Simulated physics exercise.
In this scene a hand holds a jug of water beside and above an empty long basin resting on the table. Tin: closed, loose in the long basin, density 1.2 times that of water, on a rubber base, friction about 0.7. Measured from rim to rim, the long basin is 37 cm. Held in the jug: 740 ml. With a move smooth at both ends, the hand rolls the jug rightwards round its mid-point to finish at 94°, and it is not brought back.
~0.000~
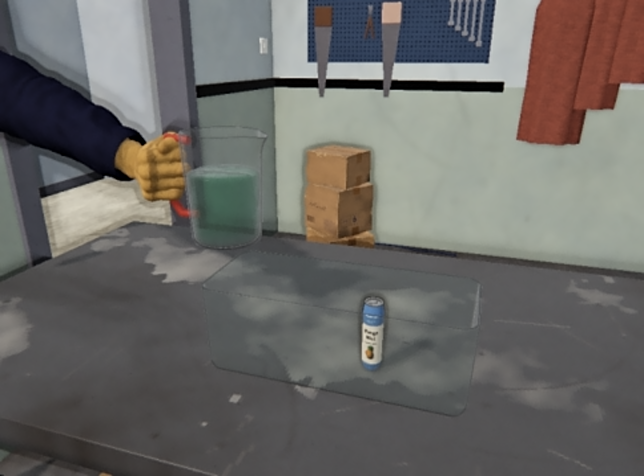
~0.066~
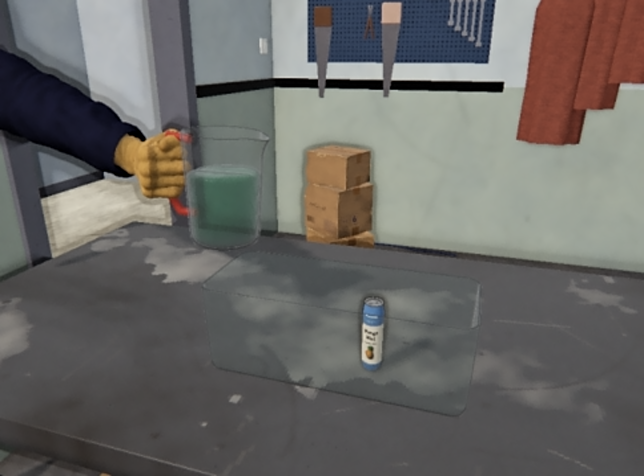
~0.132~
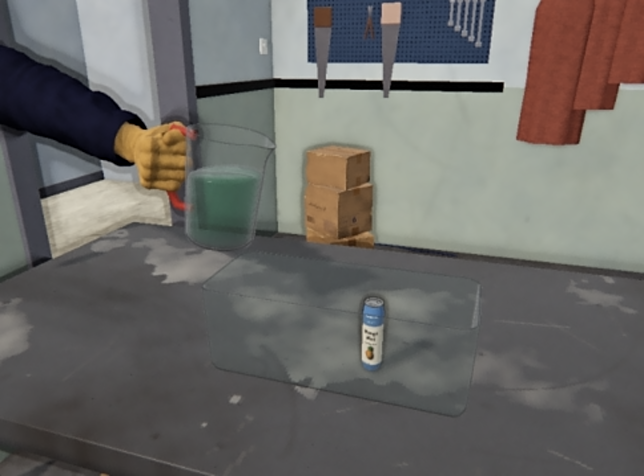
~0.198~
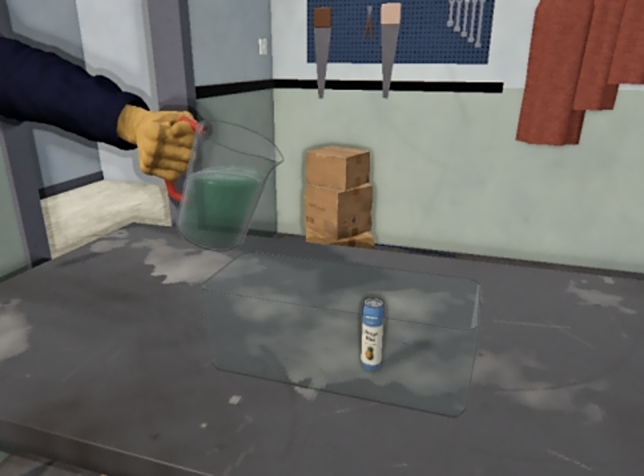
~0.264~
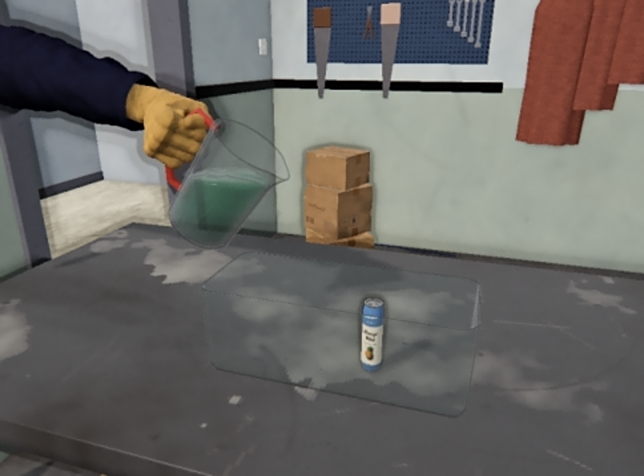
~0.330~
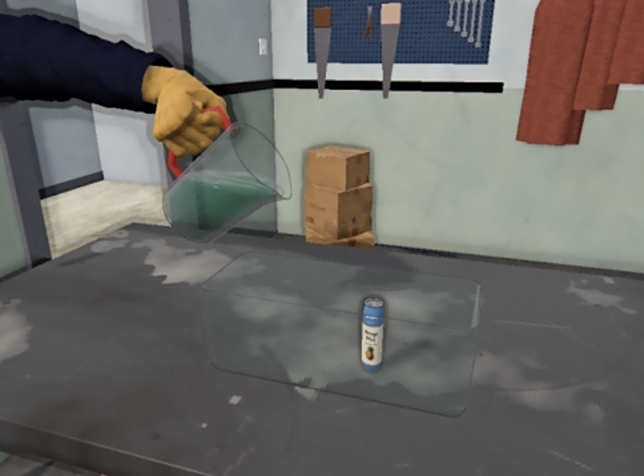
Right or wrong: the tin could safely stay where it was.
Right, it remains upright.
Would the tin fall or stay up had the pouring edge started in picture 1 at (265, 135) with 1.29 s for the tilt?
Then it stays on its base.
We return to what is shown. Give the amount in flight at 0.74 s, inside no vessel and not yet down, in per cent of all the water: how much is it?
About 18 percent.
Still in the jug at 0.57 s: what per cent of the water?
Portion remaining: Approx. 74 per cent.
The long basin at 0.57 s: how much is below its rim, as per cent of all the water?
Roughly 10 percent of it.
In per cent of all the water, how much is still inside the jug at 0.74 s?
Close to 36 in a hundred.
By 0.57 s the tilt is 92° and 73 per cent is still to pour; the tin stands where it began.
By 0.74 s the tilt is 94° and 36 per cent is still to pour; the tin stands where it began.
By 0.92 s the tilt is 94° and 17 per cent is still to pour; the tin stands 1 cm from where it began.
By 1.12 s the tilt is 94° and 7 per cent is still to pour; the tin stands where it began.
At rest the tin stands where it began.
